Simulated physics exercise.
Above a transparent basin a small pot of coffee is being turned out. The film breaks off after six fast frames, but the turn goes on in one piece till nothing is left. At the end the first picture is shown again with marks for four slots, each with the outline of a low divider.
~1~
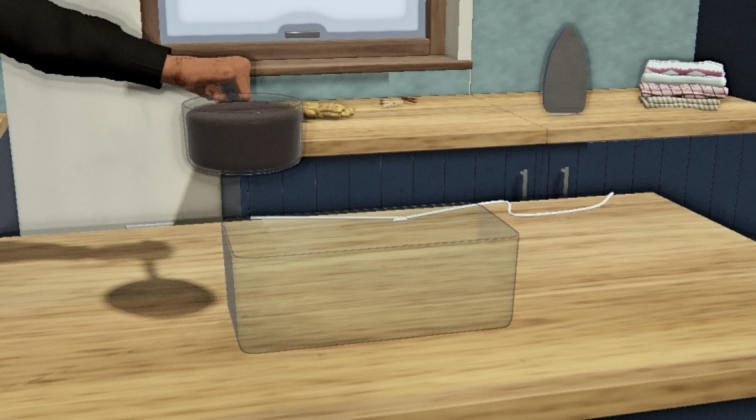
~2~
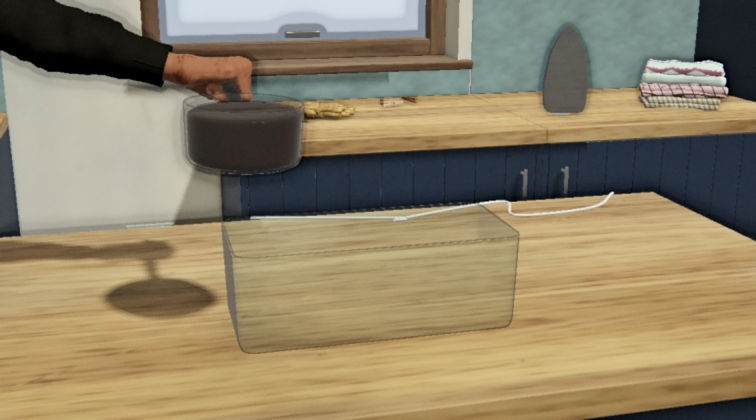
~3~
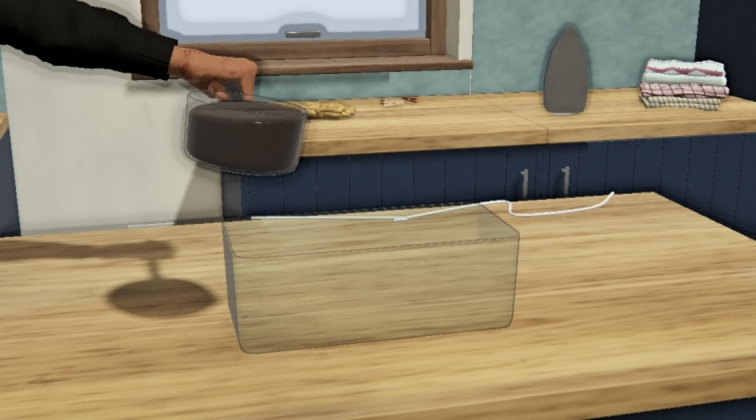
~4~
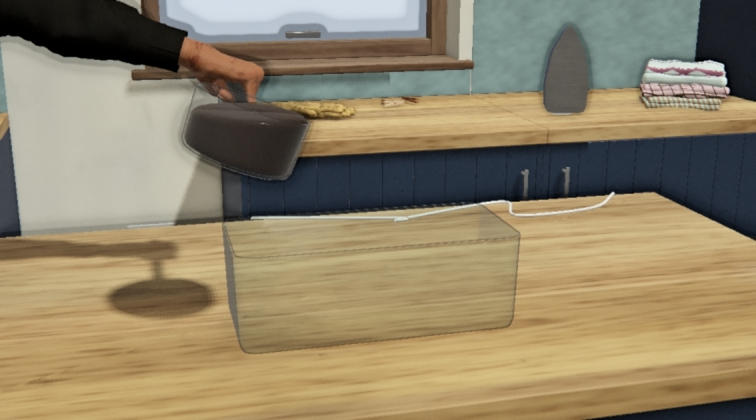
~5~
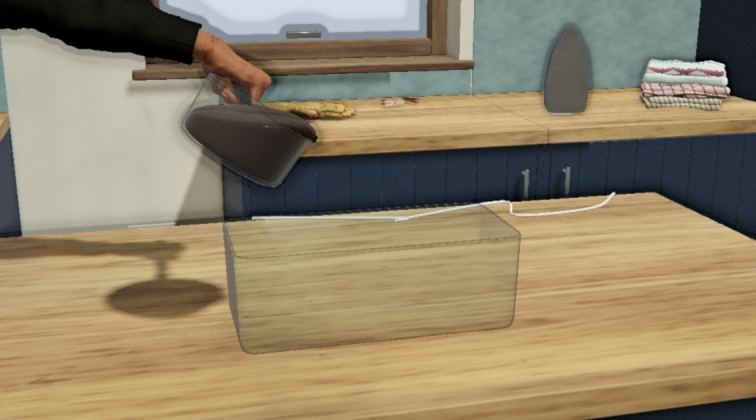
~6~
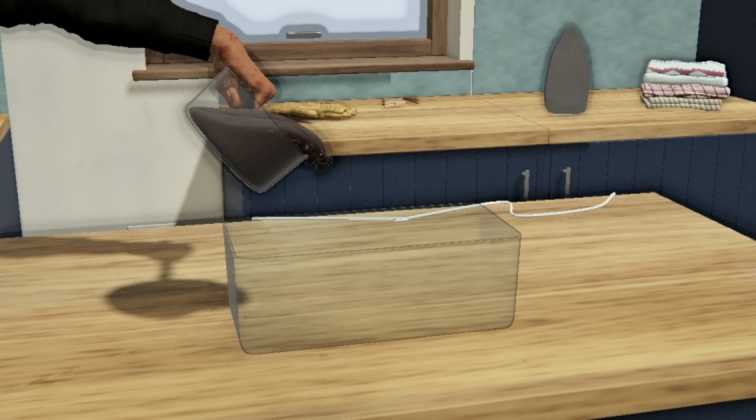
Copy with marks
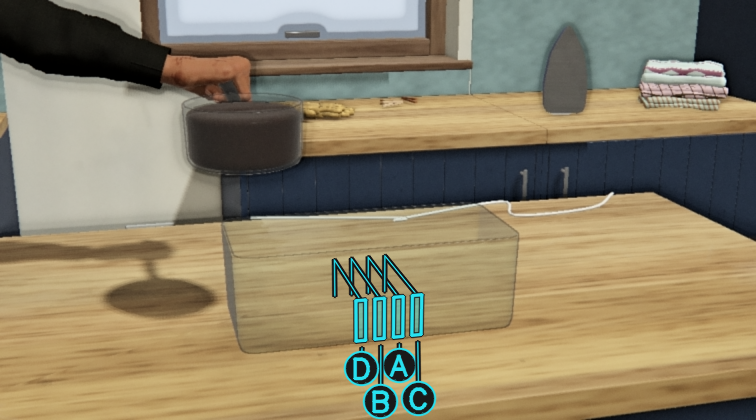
In the video, a hand holds a small pot of dark coffee above a transparent basin on a wooden counter, then tilts it steadily to the right until coffee begins to come over the lip.
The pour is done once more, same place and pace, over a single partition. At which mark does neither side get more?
Use place D.
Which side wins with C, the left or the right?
The left side.
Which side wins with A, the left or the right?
The left side.
In cyan, A at (399, 343); B at (380, 345); C at (417, 341); D at (362, 347).
If A is chosen, about 89 % ends left of the wall and 7 % right of it; 4 % is lost outside.
If B is chosen, about 81 % ends left of the wall and 16 % right of it.
If C is chosen, about 84 % ends left of the wall and 9 % right of it; 7 % is lost outside.
If D is chosen, about 53 % ends left of the wall and 46 % right of it.
